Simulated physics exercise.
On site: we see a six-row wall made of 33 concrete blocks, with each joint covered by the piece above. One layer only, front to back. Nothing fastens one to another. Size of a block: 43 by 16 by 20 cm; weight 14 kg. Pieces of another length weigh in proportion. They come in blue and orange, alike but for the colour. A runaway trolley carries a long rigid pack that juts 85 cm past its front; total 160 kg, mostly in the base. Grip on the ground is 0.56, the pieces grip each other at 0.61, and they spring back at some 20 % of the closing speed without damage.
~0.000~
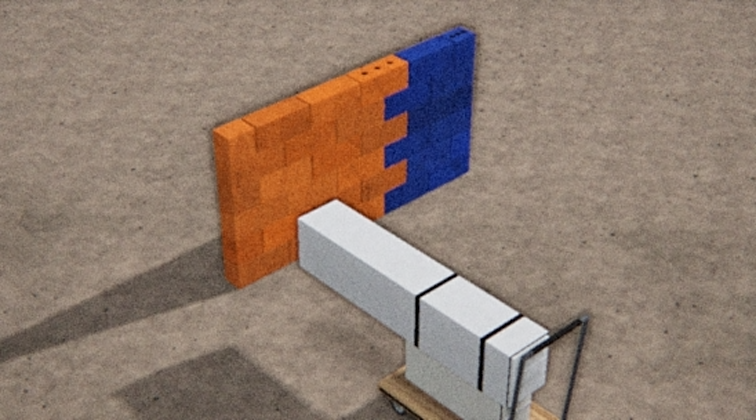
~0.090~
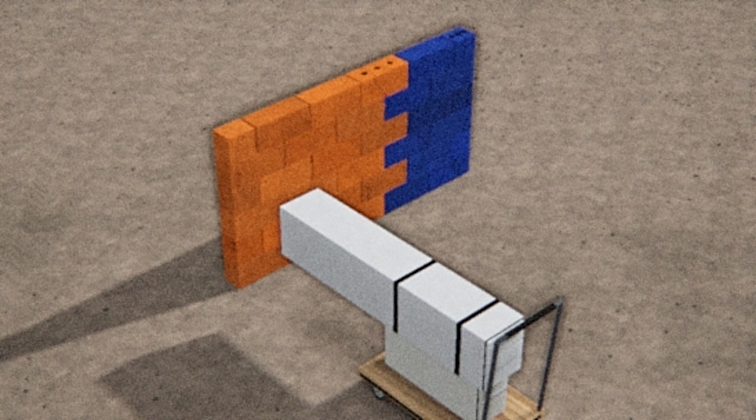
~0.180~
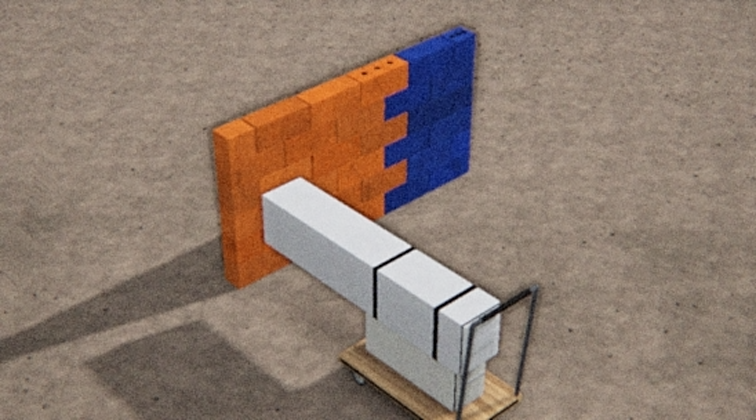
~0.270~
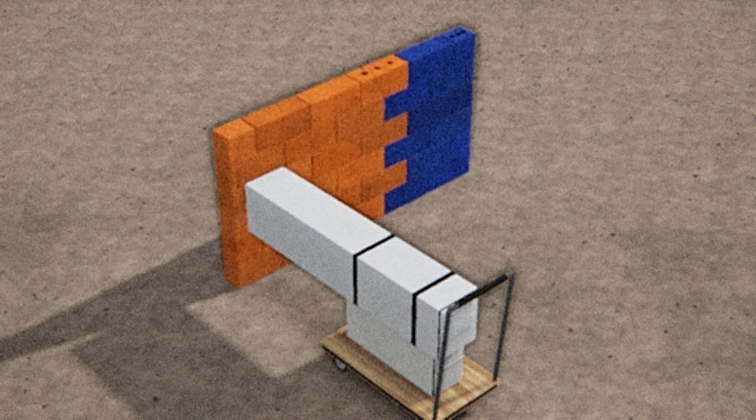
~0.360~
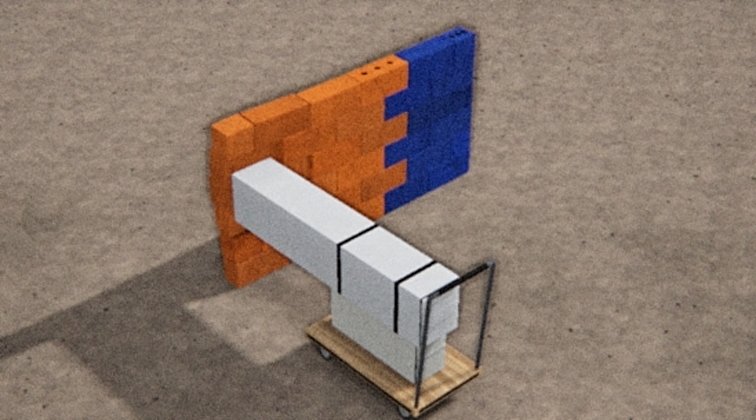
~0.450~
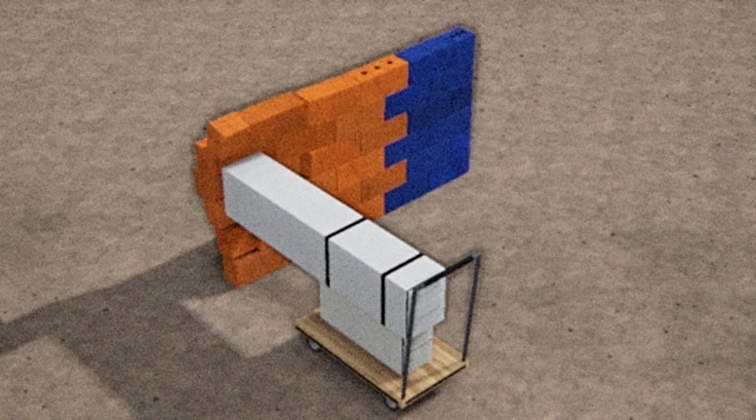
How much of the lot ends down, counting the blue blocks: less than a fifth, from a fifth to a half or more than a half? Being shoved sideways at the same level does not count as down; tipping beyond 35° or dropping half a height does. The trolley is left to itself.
Less than a fifth of them.
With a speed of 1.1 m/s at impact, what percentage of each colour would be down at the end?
In that case orange 70, blue 0 per cent.
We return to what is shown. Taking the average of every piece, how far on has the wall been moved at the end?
About 20 cm.
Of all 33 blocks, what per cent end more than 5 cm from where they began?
It is 35 per cent.
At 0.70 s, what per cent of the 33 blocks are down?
By then 15 per cent.
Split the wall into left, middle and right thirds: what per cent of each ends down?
In per cent: Left 70, middle 10, right 0.
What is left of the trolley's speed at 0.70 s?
Near 1.0 m/s.
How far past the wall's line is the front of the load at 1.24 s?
Roughly 90 cm.
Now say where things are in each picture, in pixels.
In the first picture (pixels give the middle of a visible side), load (305, 237) 61 cm short of the wall; top blue block (432, 65); top orange block (337, 106); none has stirred.
In the second picture, load (286, 225) 43 cm short of the wall; top blue block (432, 65).
In the third picture, load (269, 213) 26 cm short of the wall; top blue block (432, 65).
In the fourth picture, load (252, 202) 9 cm short of the wall; top blue block (432, 65).
In the fifth picture, load (238, 192) 6 cm into the wall's line; top blue block (432, 65); steepest lean 5°, the block at (241, 143); movement in 7 of them.
In the sixth picture, load (228, 186) 16 cm into the wall's line; top blue block (432, 65); top orange block (335, 105) 16 mm from its place; steepest lean 14°, the block at (243, 240); movement in 10 of them.
After 0.70 s, load 41 cm past the wall's line, still rolling; none of the 12 blue blocks down (5 of 33 in all colours); top blue block unmoved; top orange block 8 cm from its place.
After 1.24 s, load 88 cm past the wall's line, still rolling; none of the 12 blue blocks down (9 of 33 in all colours); top blue block unmoved; top orange block 60° from how it stood, 46 cm lower.
In the end (3.2 s), load 99 cm past the wall's line, stopped; none of the 12 blue blocks down (9 of 33 in all colours); top blue block unmoved; top orange block on its side. That is 0 per cent. From the last view, middles, top blue block near (423, 61), top orange block near (251, 168).
